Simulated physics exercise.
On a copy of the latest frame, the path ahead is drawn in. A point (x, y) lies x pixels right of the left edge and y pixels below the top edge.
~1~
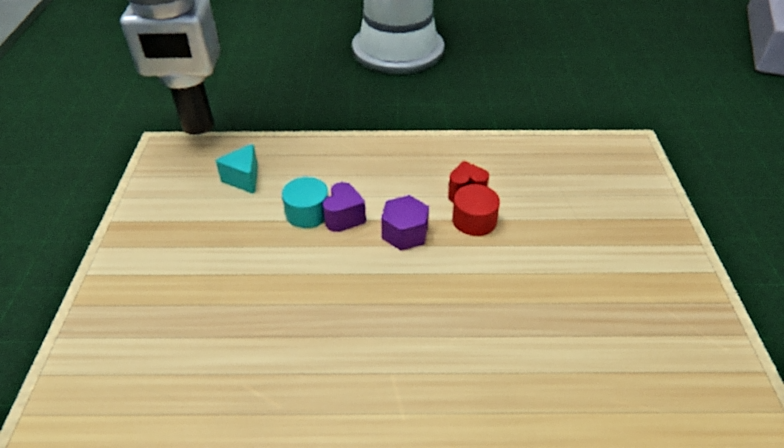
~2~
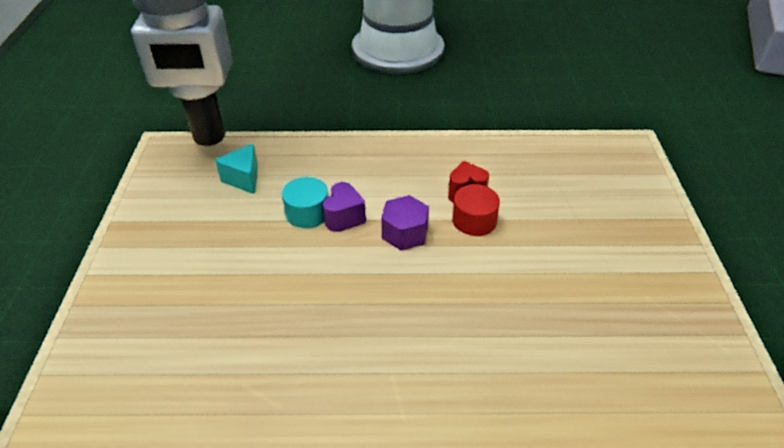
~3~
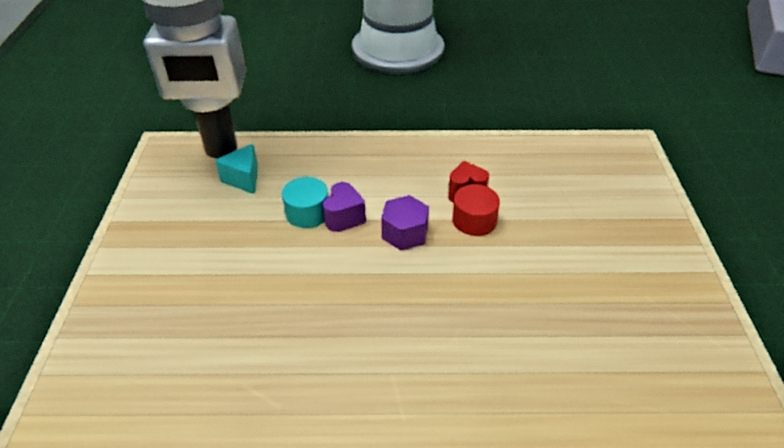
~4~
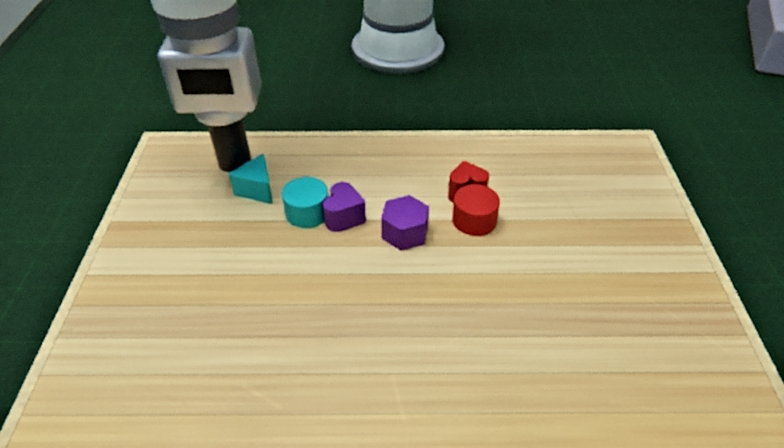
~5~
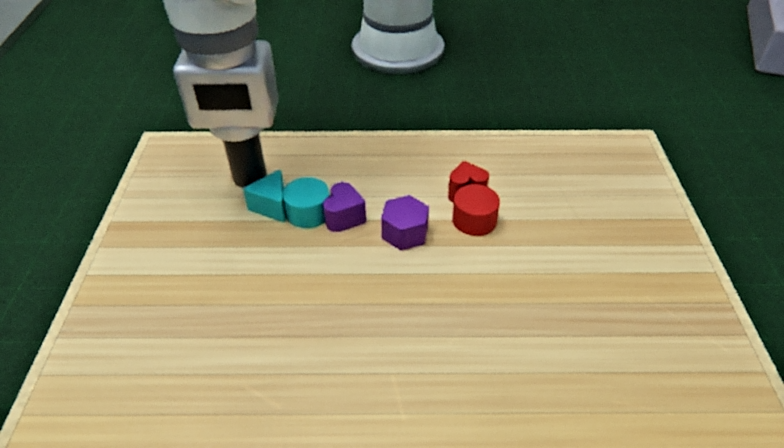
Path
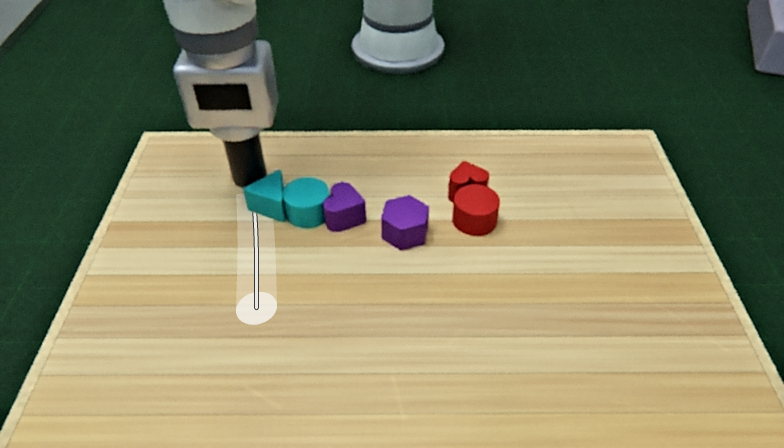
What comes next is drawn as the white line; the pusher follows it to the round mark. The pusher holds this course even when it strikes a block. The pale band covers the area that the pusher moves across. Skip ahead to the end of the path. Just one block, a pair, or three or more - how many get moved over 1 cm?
I'd say just one block gets shifted by more than about 1 cm.
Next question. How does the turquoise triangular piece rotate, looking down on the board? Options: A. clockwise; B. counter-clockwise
(B)
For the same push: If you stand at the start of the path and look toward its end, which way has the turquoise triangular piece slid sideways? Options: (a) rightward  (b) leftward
b (leftward)
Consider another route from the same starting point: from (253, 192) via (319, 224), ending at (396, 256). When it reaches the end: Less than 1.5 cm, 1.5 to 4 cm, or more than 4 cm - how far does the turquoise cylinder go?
Its final spot will lie more than 4 cm from the current one.
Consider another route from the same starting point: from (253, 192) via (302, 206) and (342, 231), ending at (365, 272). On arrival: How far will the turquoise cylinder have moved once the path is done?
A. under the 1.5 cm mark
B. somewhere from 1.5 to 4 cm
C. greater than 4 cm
My answer is option C.
Path on the board, in a line from (253, 192) to (257, 308).
What follows on the original path. One third of the way, pusher (252, 212); turquoise triangular piece (279, 217), turned 35° anticlockwise.
Two thirds of the way, pusher (253, 250); turquoise triangular piece (287, 225), turned 55° anticlockwise.
At the end, pusher (253, 293); turquoise triangular piece (287, 225), turned 55° anticlockwise; turquoise cylinder in place.
